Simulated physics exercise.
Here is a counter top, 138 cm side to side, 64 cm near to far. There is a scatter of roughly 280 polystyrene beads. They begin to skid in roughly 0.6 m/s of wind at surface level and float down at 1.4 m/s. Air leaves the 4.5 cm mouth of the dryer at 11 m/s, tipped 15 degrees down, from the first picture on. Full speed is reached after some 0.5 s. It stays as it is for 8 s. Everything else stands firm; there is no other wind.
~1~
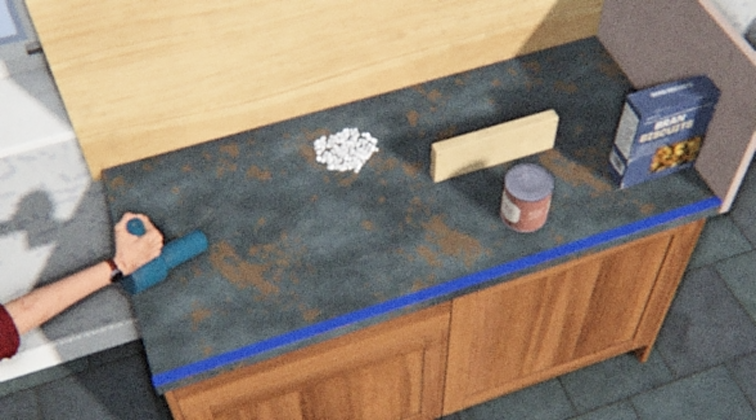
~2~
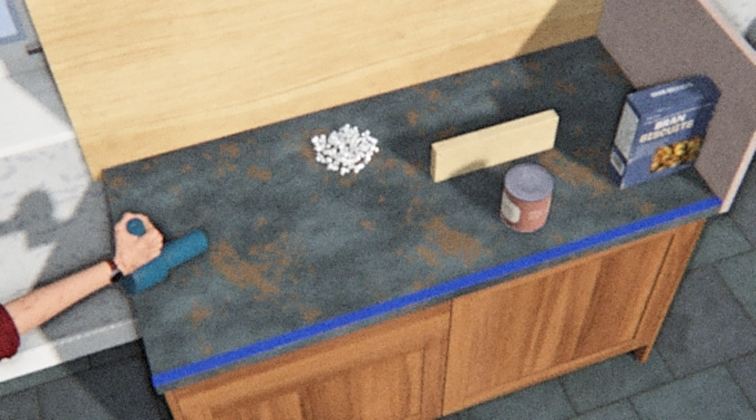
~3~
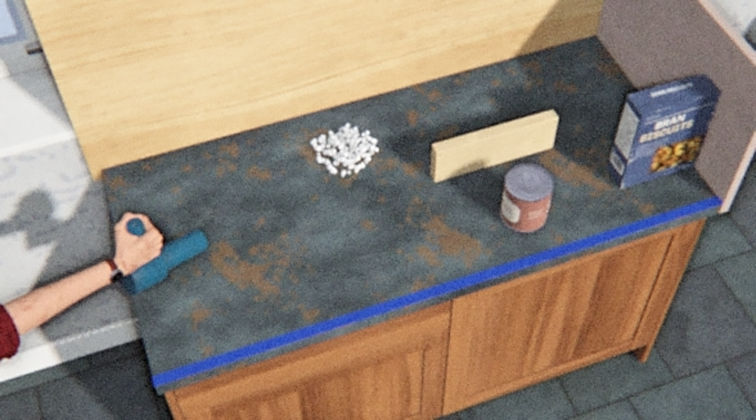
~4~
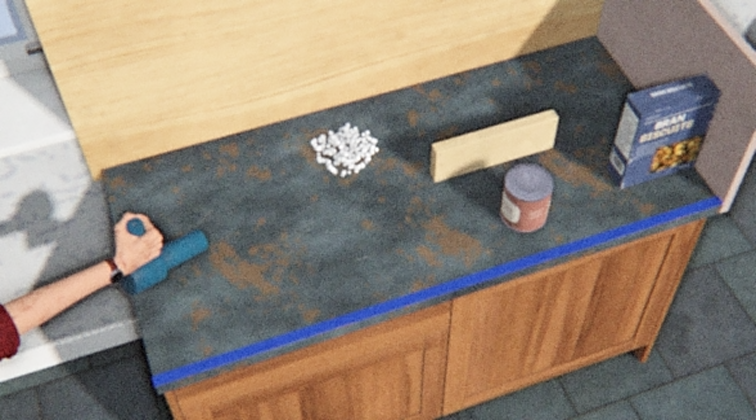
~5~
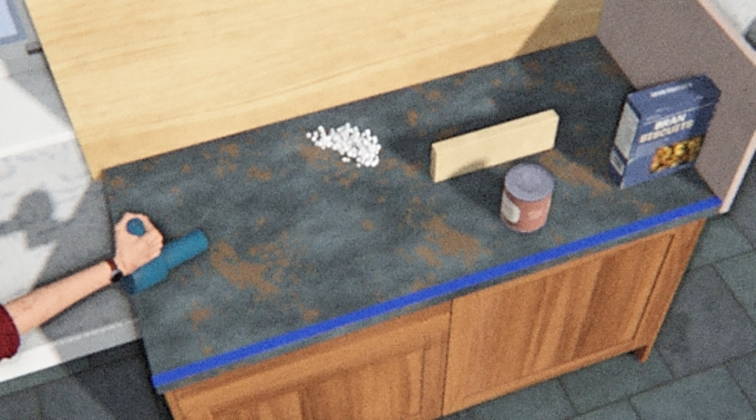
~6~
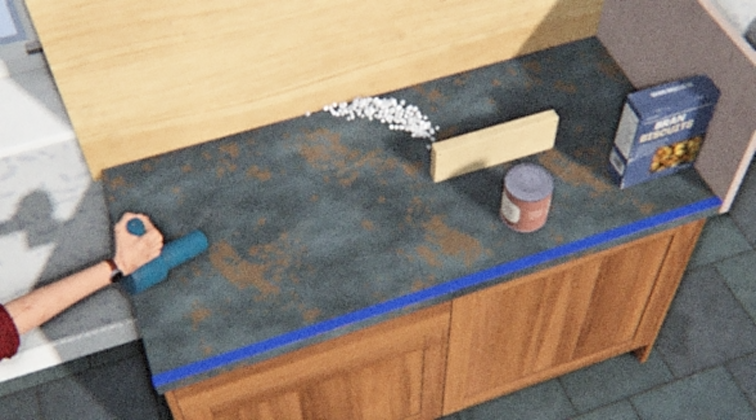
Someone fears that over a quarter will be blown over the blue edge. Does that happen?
More than a quarter over the blue edge: No.
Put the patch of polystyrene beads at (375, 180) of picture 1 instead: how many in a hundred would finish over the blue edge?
Then about 1 %.
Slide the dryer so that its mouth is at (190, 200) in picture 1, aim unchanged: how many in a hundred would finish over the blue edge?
In that case some 0 per cent.
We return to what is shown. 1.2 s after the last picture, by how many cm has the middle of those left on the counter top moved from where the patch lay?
Roughly 65 cm.
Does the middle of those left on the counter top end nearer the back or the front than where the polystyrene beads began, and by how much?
Towards the front, some 30 cm.
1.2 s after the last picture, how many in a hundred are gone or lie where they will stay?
About 5 %.
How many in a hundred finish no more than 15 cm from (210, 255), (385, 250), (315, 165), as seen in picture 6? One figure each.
In turn about 0 %, 0 %, 0 %.
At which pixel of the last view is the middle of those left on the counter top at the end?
At about (628, 160).
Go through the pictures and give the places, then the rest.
In the first picture, the middle of the polystyrene beads is near (346, 150), none has stirred yet and the mouth of the dryer is at (201, 240).
In the second picture, the middle of the polystyrene beads is near (346, 149), none has stirred yet and the blue edge is centred on (458, 289).
In the third picture, the middle of the polystyrene beads is near (346, 149), about 1 % have left their places, the top of a board is at (496, 131) and the top of a tin is at (529, 182).
In the fourth picture, the middle of the polystyrene beads is near (346, 149) and none has stirred yet.
In the fifth picture, the middle of the polystyrene beads is near (351, 144), the farthest in sight from the dryer is at (374, 139) and about 45 % have left their places.
In the sixth picture, the middle of the polystyrene beads is near (388, 112), the farthest in sight from the dryer is at (437, 129) and all have left their places.
Then, 1.2 s after the last picture the count stands so, 0 % are over the blue edge; the middle of those still in play is near (620, 163).
Then, 2.1 s after the last picture the count stands so, 0 % are over the blue edge; the middle of those still in play is near (627, 164).
Then, 4.0 s after the last picture the count stands so, 0 % are over the blue edge; the middle of those still in play is near (628, 161).
Then, 7.6 s after the last picture, at the end, 0 % are over the blue edge; the middle of those still in play is near (628, 160).
